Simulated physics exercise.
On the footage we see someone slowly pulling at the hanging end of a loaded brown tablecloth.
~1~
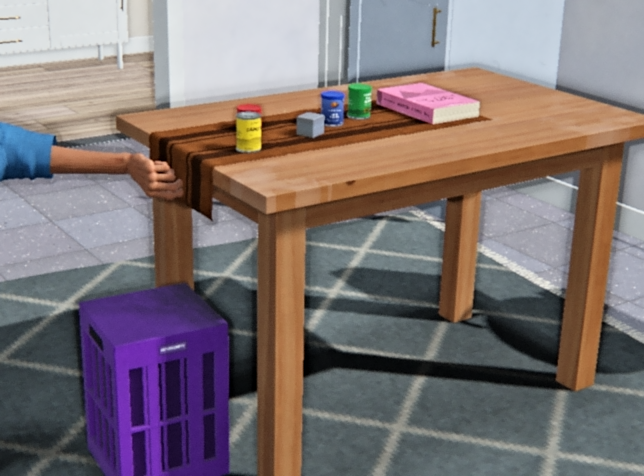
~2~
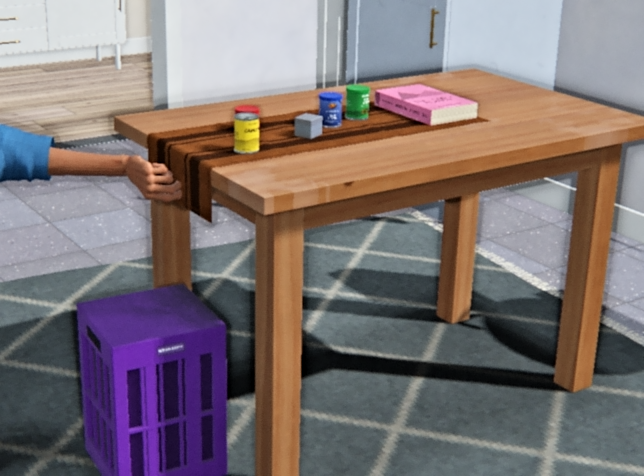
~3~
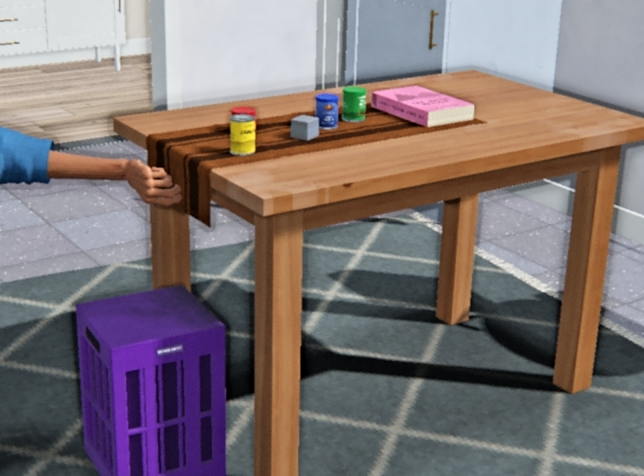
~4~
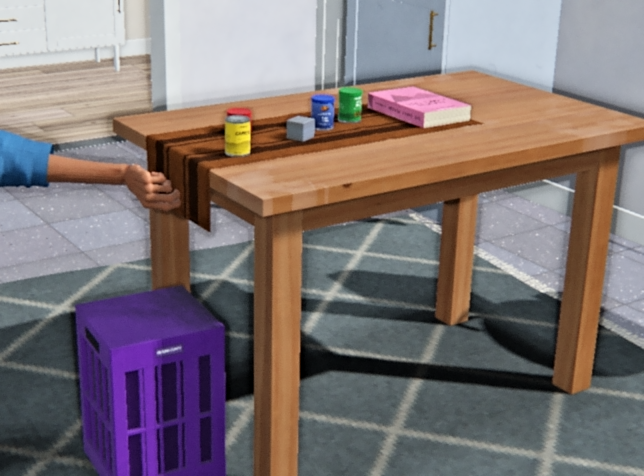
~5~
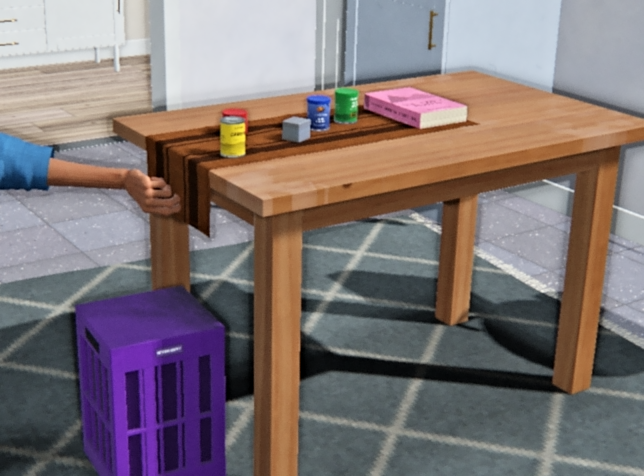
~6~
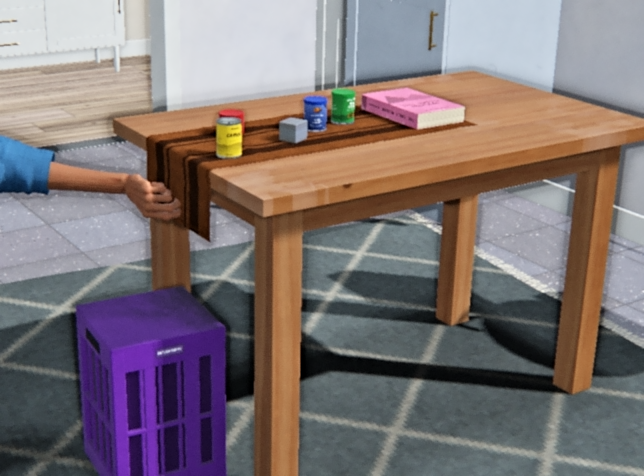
A hand reaching in from the left, in a blue sleeve, grips the hanging end of a brown striped cloth on a wooden table, seen from slightly above in a room with a grey patterned rug. On the cloth sit a yellow can with a red top, a grey cube, blue and green cans and a pink book, with a purple crate below. The hand slowly draws the cloth down, and the items shift slightly left together.
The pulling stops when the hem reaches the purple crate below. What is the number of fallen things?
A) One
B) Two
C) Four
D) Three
B, two.
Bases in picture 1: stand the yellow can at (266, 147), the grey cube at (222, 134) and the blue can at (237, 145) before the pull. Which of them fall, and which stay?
For the yellow can it's falling, for the grey cube it's falling, for the blue can it's falling.
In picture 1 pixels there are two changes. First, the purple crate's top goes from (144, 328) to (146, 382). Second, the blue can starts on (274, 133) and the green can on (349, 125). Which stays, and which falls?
In the end the blue can is no longer on top and the green can is still on top.
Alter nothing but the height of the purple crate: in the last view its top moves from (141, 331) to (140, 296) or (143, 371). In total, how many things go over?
That would make 1 and 3.
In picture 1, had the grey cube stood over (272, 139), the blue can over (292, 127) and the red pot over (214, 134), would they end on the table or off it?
The grey cube topples down; the blue can stays put; and the red pot topples down.
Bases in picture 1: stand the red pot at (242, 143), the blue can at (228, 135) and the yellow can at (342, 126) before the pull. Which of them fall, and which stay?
The red pot comes down; the blue can goes over; the yellow can holds on.
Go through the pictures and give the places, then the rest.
The first frame shows hem (214, 222); yellow can (249, 115); red pot (249, 107); grey cube (311, 116); blue can (333, 94); green can (360, 86); top of the crate (144, 328).
The second frame shows hem (212, 223); yellow can (247, 116).
The third frame shows hem (210, 228); red pot (243, 110).
The fourth frame shows hem (210, 233); grey cube (301, 119); top of the crate (141, 331).
The fifth frame shows hem (210, 238); blue can (319, 98).
The sixth frame shows hem (210, 242); yellow can (229, 120); red pot (231, 112); grey cube (293, 121); blue can (316, 99); green can (344, 91).
Soon after, hem near (178, 243); all still up.
Then, hem near (177, 273); yellow can gone.
Further on, hem on the crate; yellow can and red pot gone.
At rest, hem on the crate; yellow can and red pot gone. The count of fallen things is two.
